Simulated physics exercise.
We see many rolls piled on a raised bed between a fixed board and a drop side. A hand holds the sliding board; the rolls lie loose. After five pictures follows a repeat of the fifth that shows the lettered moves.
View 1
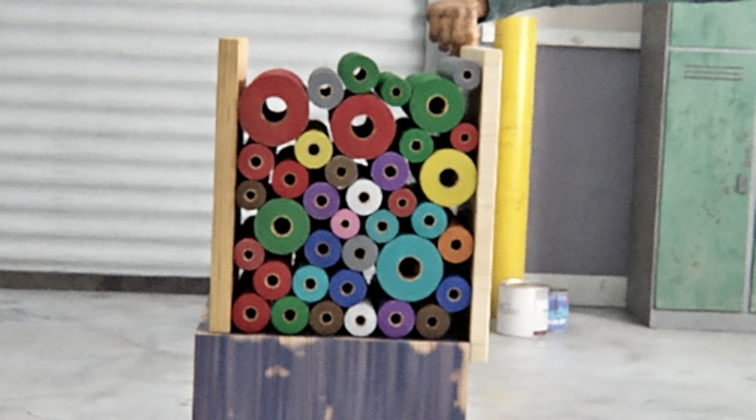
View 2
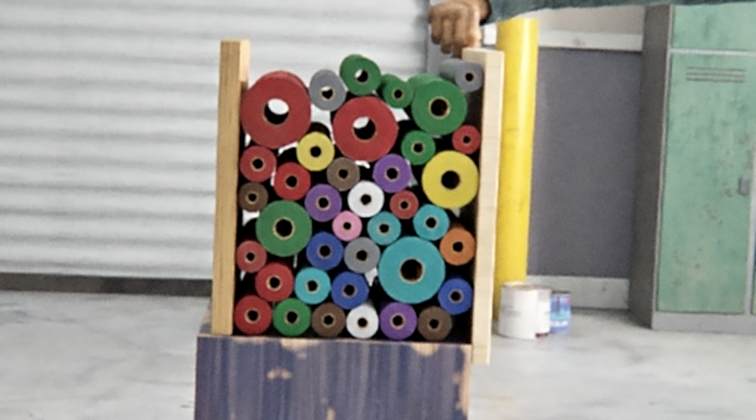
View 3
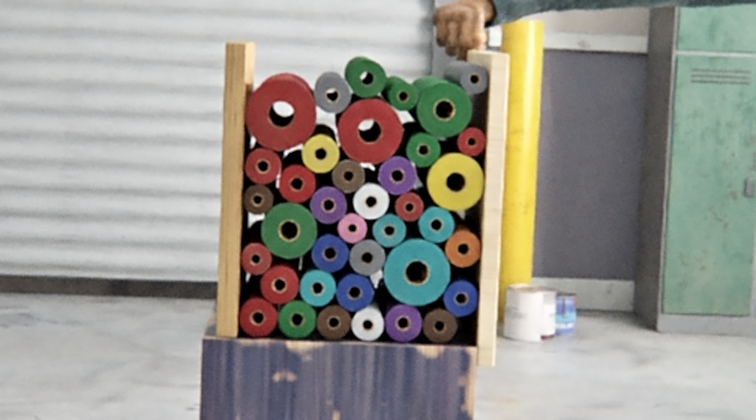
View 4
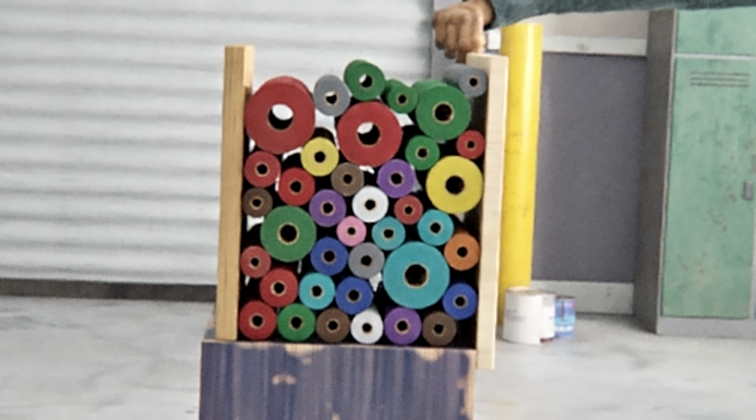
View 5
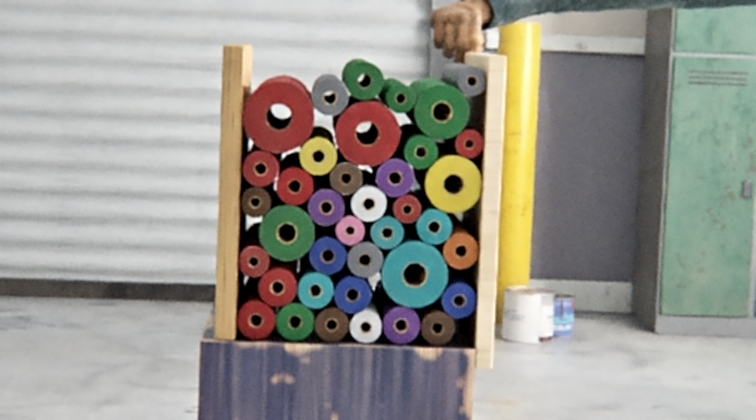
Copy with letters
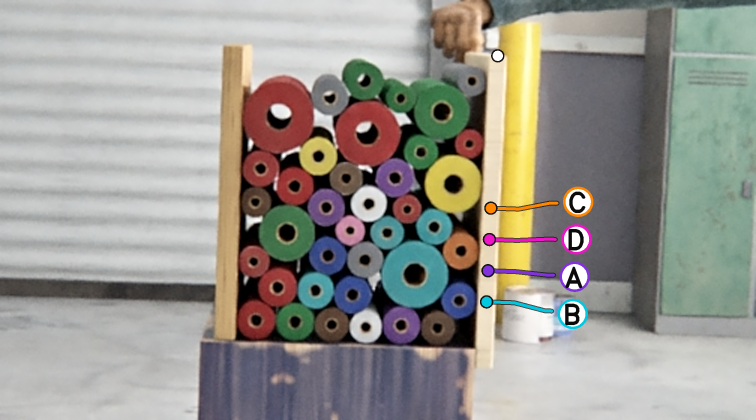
Colourful rolls, seen end-on from straight in front, fill the space between two upright wooden boards on a worn blue-purple block in a workshop-like room. Large red rolls sit near the top, a big turquoise one lower right, with a yellow tube, cans and green lockers behind. The camera shifts slightly while a hand stays on the right board and the rolls keep their arrangement.
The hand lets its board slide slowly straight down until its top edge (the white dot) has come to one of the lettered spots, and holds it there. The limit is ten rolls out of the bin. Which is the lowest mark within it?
The last mark within the limit is A.
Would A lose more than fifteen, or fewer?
Fewer than fifteen.
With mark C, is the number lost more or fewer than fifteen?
Fewer than fifteen.
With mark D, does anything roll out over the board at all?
Yes, at D.
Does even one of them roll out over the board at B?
At B: Yes.
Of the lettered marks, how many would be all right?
The number is three.
On the marked copy, A at (488, 271); B at (487, 302); C at (491, 208); D at (490, 240); the white dot at (498, 56).
With A. Early on, top of the board (484, 145).
Further on, top of the board (480, 243).
At the end, top of the board (479, 269), about five out over the board.
As for the rest, B more than ten out over the board; C about four out over the board; D about five out over the board.
